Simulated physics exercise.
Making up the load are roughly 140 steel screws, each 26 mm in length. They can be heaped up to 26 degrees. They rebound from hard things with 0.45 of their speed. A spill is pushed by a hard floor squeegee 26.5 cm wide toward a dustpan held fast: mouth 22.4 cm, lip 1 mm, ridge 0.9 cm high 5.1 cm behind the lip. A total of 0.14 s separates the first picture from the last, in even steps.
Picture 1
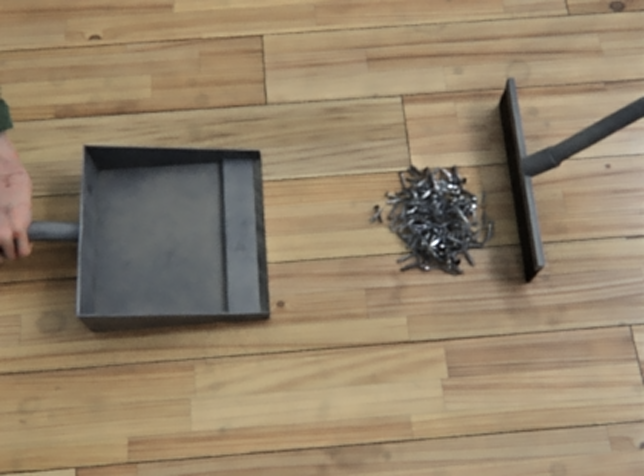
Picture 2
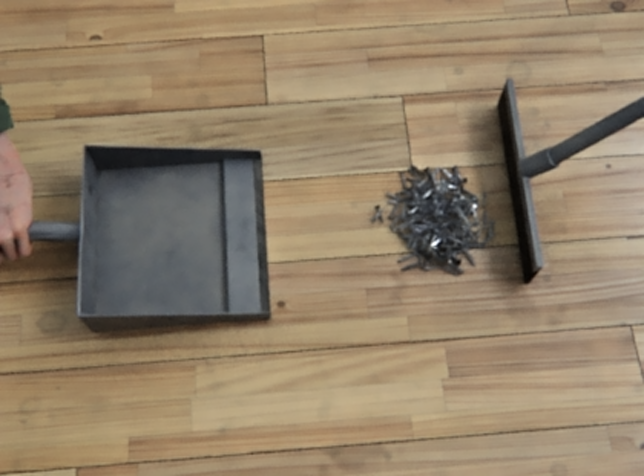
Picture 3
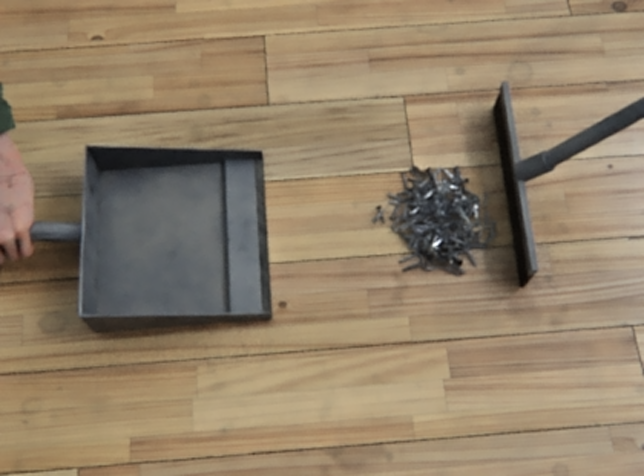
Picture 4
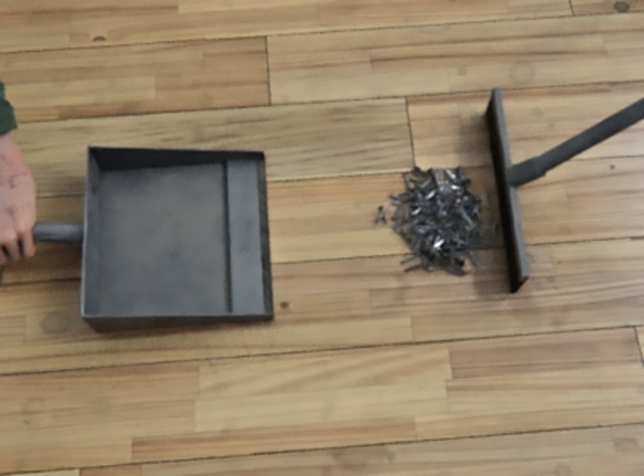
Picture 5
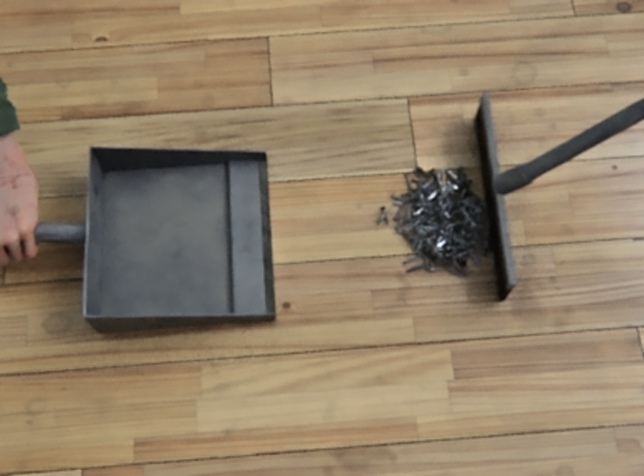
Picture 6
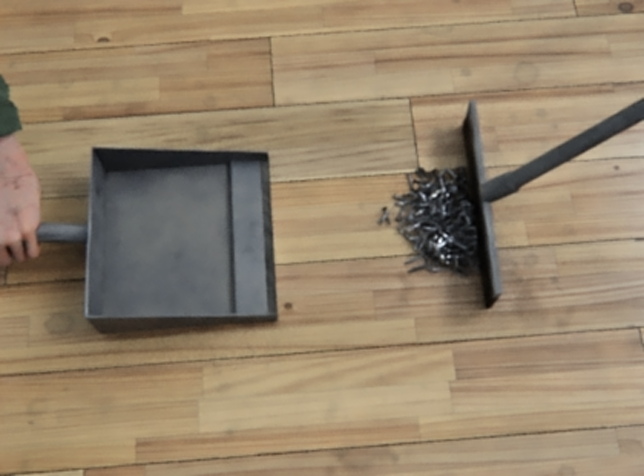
In this clip, a hand holds the handle of a gray dustpan on a wooden floor while a dark, long-handled squeegee moves a short way left and presses into the right edge of a small pile of metal screws.
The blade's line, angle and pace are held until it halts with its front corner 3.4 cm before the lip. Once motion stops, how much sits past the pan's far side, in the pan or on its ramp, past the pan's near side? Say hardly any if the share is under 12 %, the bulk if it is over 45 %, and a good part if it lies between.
Past the pan's far side: A small amount; in the pan or on its ramp: A fair amount; past the pan's near side: A fair amount.
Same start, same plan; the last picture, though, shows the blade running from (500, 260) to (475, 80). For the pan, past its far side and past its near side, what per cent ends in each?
Pan: 35, far side: 10, near side: 0.
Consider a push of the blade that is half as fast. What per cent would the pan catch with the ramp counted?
It would be around 15 percent.
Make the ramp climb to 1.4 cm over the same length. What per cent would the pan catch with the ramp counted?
It would be roughly 30 percent.
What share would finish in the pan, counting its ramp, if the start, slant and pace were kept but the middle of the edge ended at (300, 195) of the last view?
I'd expect around 50 per cent.
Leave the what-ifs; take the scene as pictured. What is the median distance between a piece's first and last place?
I'd say near 24 cm.
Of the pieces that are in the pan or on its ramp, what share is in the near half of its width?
Roughly 60 per cent.
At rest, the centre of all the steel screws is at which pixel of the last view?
I'd say roughly (275, 270).
Then, 0.17 s after the last picture, middle of the blade 15 cm from the lip; 0 % over the lip, far side 0 %, near side 0 %.
Then, 0.28 s after the last picture, middle of the blade 7 cm from the lip; 0 % over the lip, far side 0 %, near side 10 %.
Then, 0.53 s after the last picture, middle of the blade 4 cm from the lip; 30 % over the lip, far side 0 %, near side 15 %.
In the end, far side 0 %, pan 30 %, near side 15 %, in front of the lip or behind the blade 50 %.
